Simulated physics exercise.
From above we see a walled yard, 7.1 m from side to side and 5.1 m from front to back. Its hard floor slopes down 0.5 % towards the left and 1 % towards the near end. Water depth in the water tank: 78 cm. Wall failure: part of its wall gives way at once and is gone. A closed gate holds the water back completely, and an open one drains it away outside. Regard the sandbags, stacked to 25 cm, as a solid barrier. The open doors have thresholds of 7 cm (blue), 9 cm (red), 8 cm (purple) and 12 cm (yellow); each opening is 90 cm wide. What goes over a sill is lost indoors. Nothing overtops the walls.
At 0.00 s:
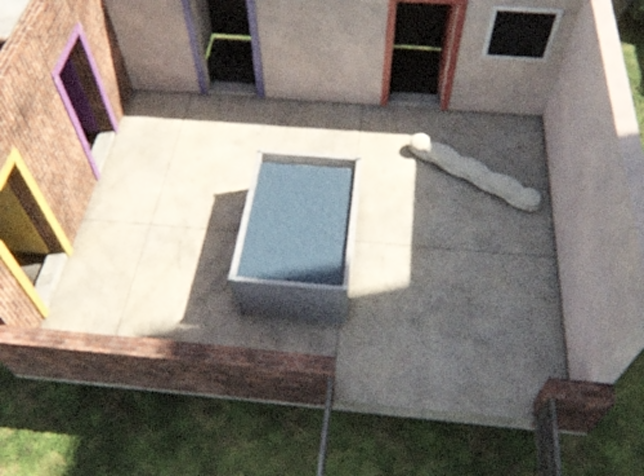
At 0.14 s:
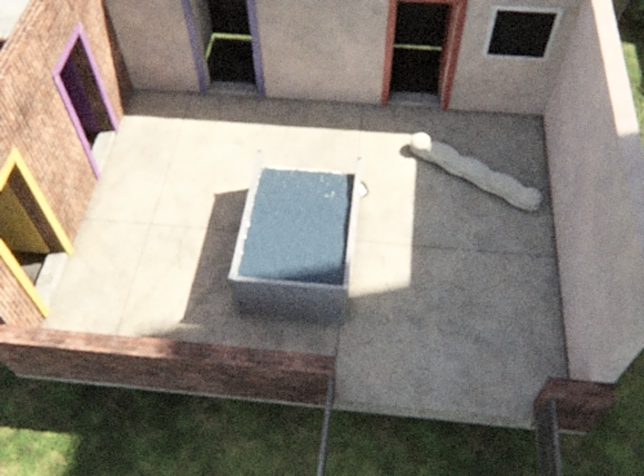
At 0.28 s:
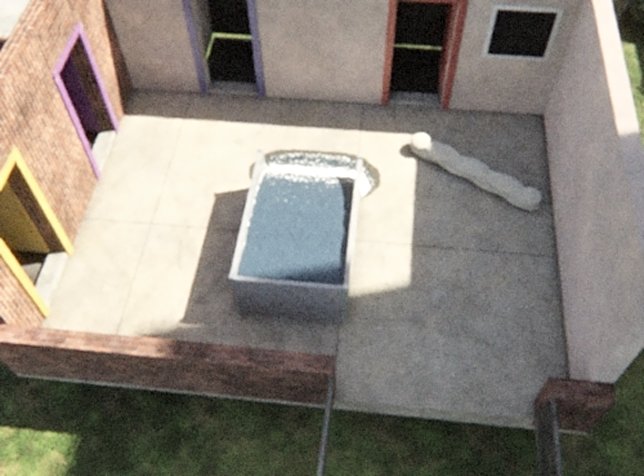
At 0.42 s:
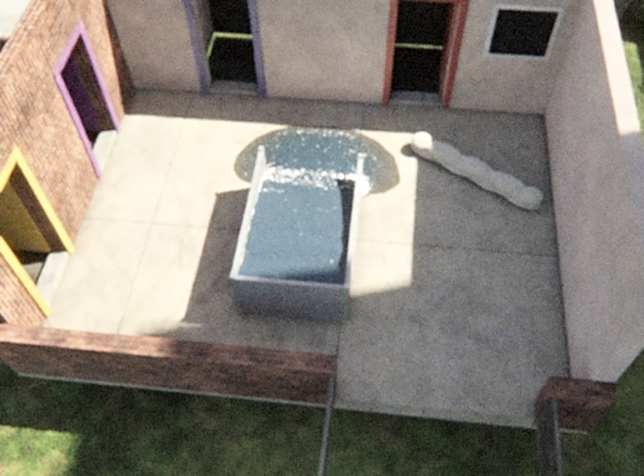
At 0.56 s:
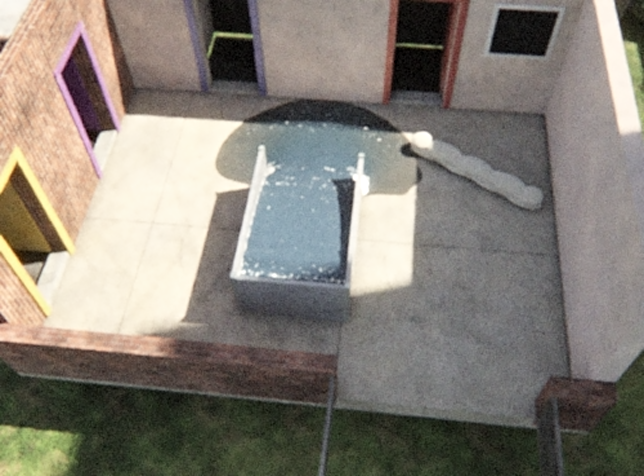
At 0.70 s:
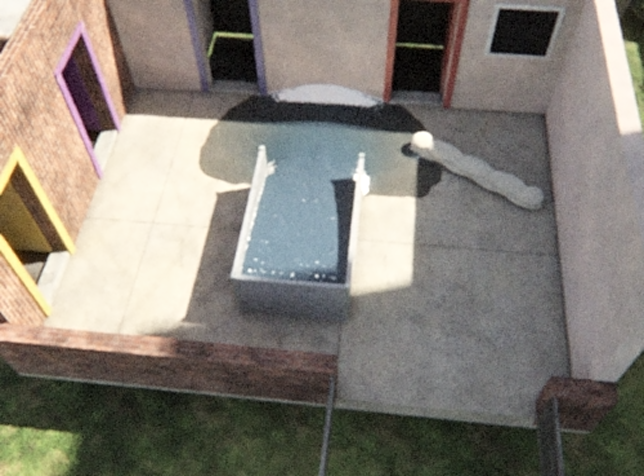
In a walled yard with brick and pale walls, a rectangular tank full of water stands still beside a row of sandbags. Its far side gives way, and water pours out across the floor, fanning into a widening dark pool that reaches the far wall and the sandbags' near-left end.
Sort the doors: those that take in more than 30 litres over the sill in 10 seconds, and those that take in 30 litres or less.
Sorted: The blue door takes in more; the red door takes in more; the purple door takes in more; the yellow door takes in 30 litres or less.
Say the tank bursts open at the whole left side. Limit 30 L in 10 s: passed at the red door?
At the red door the limit is not exceeded.
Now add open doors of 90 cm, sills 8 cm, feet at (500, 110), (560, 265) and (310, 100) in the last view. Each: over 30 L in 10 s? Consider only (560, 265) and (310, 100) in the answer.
In that order: Below, above.
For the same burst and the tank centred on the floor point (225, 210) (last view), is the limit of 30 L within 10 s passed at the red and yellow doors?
For the red door, the amount is acceptable; for the yellow door, the amount is acceptable.
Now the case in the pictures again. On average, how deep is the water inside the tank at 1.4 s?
The mean depth is around 39 cm.
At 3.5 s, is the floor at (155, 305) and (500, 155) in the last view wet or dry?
Untouched, soaked.
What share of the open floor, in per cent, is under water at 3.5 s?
Roughly 50 percent.
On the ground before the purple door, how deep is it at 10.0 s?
Some 5.5 cm.
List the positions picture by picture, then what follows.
The first picture shows the water tank at (300, 218) is whole and still, 78 cm deep.
In the second picture, the front is at (364, 193), 0.8 m from the gap on the water tank's far side; 0.3 m2 of floor is under water; 78 cm left at the back of the water tank.
In the third picture, water pours out on the water tank's far side and has run 1.1 m, to (373, 173); typically 11 cm deep outside, 78 cm at the water tank's back.
In the fourth picture, water pours out on the water tank's far side and has run 1.4 m, to (387, 156); typically 10 cm deep outside, 77 cm at the water tank's back.
In the fifth picture, water pours out on the water tank's far side and has run 1.9 m, to (339, 105); typically 7 cm deep outside, 69 cm at the water tank's back.
In the sixth picture, water pours out on the water tank's far side and has run 2.3 m, to (257, 97); typically 7 cm deep outside, 66 cm at the water tank's back.
After 1.4 s water covers 25 % of the floor and is deepest (45 cm) near (317, 108); blue door 19 cm at the sill, 15 L in, red door 21 cm at the sill, 13 L in, purple door not reached, yellow door not reached.
After 2.2 s water covers 35 % of the floor and is deepest (37 cm) near (136, 89); blue door 18 cm at the sill, 62 L in, red door 21 cm at the sill, 60 L in, purple door not reached, yellow door not reached.
After 3.5 s water covers 50 % of the floor and is deepest (26 cm) near (539, 199); blue door 11 cm at the sill, 102 L in, red door 15 cm at the sill, 104 L in, purple door 15 cm at the sill, 15 L in, yellow door 3 cm at the sill, 0 L in.
After 6.0 s water covers 85 % of the floor and is deepest (18 cm) near (40, 338); blue door 6 cm at the sill, 110 L in, red door 10 cm at the sill, 116 L in, purple door 11 cm at the sill, 49 L in, yellow door 5 cm at the sill, 0 L in.
After 10.0 s water covers 90 % of the floor and is deepest (11 cm) near (35, 350); blue door 4 cm at the sill, 111 L in, red door 6 cm at the sill, 125 L in, purple door 6 cm at the sill, 53 L in, yellow door 9 cm at the sill, 0 L in.
